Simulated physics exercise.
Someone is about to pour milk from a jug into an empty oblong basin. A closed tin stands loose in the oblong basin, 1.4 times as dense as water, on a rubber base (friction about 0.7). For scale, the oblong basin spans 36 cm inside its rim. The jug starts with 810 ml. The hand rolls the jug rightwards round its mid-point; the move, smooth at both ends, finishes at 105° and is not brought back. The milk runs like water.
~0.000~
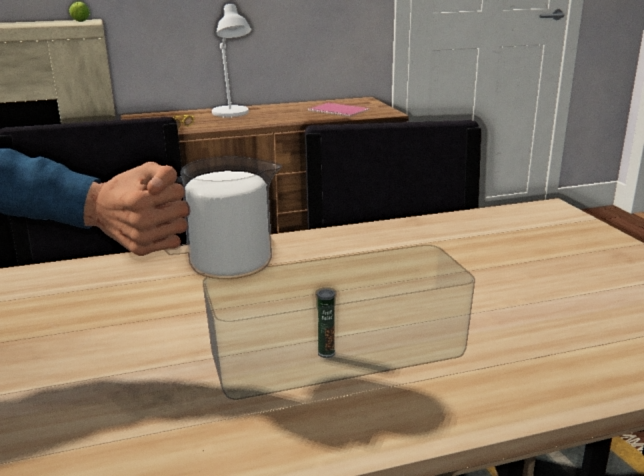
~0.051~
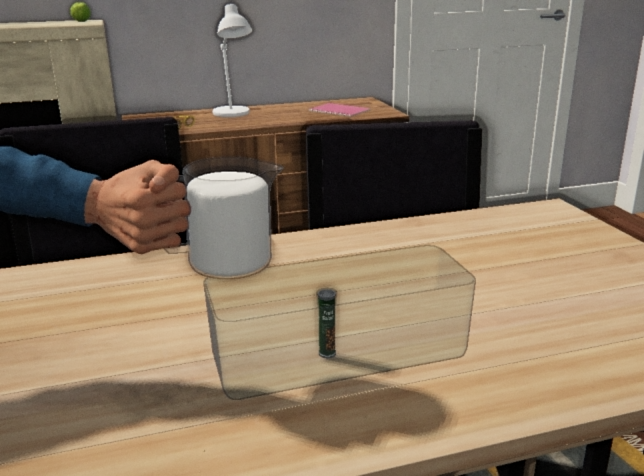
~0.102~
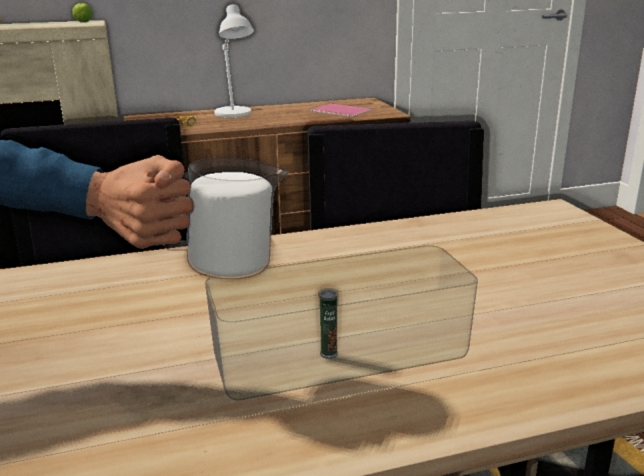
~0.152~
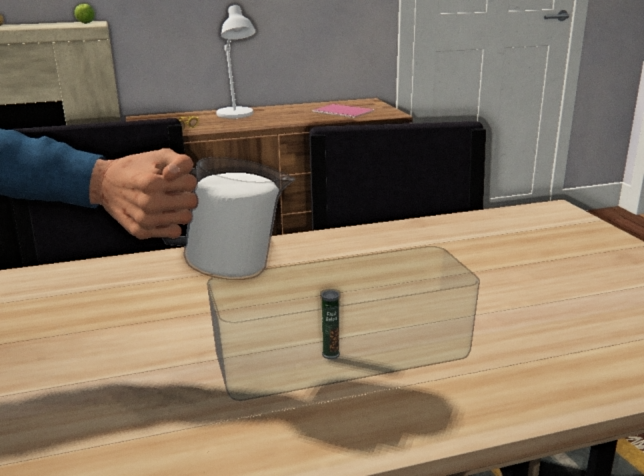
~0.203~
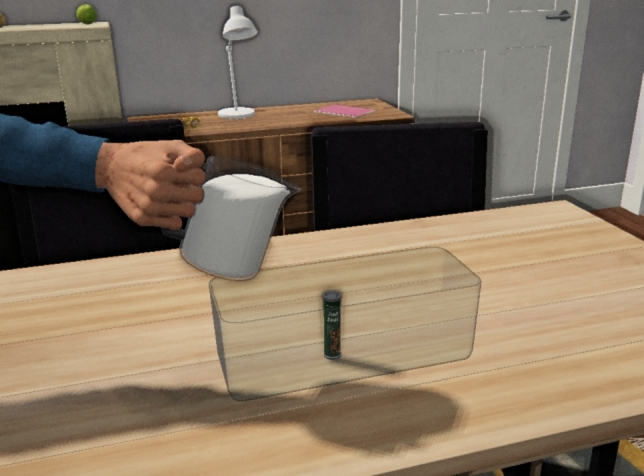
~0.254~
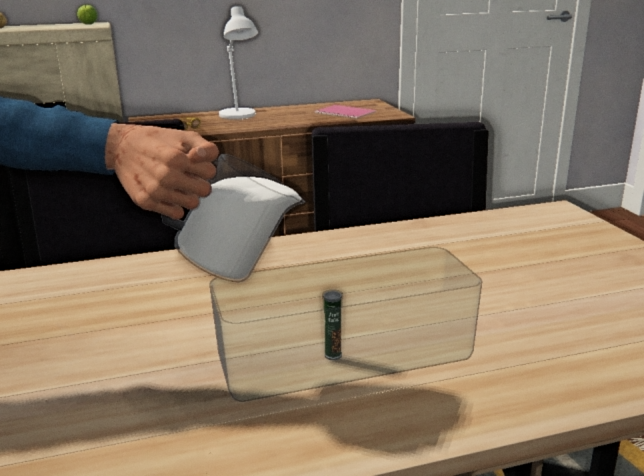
A hand in a blue sleeve tilting a jug of milk rightwards above a clear oblong basin holding a small dark tin.
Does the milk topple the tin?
The tin topples.
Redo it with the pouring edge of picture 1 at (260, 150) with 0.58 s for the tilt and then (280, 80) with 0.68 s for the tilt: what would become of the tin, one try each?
First it goes over; then it keeps standing.
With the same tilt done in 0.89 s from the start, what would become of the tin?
The tin falls.
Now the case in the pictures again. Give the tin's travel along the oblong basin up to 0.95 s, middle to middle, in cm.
About 10 cm.
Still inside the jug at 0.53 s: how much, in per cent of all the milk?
Some 62 per cent.
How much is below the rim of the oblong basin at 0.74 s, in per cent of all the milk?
Near 70 in a hundred.
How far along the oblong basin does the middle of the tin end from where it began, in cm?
Some 10.0 cm.
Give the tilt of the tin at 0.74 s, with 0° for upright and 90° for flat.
About 15°.
By 0.53 s the tilt is 93° and 63 per cent is still to pour; the tin stands where it began.
By 0.74 s the tilt is 105° and 19 per cent is still to pour; the tin leans 17°.
By 0.95 s the tilt is 105° and 4 per cent is still to pour; the tin lies on its side.
By 1.18 s the tilt is 105° and 1 per cent is still to pour; the tin lies on its side.
At rest the tin lies on its side.
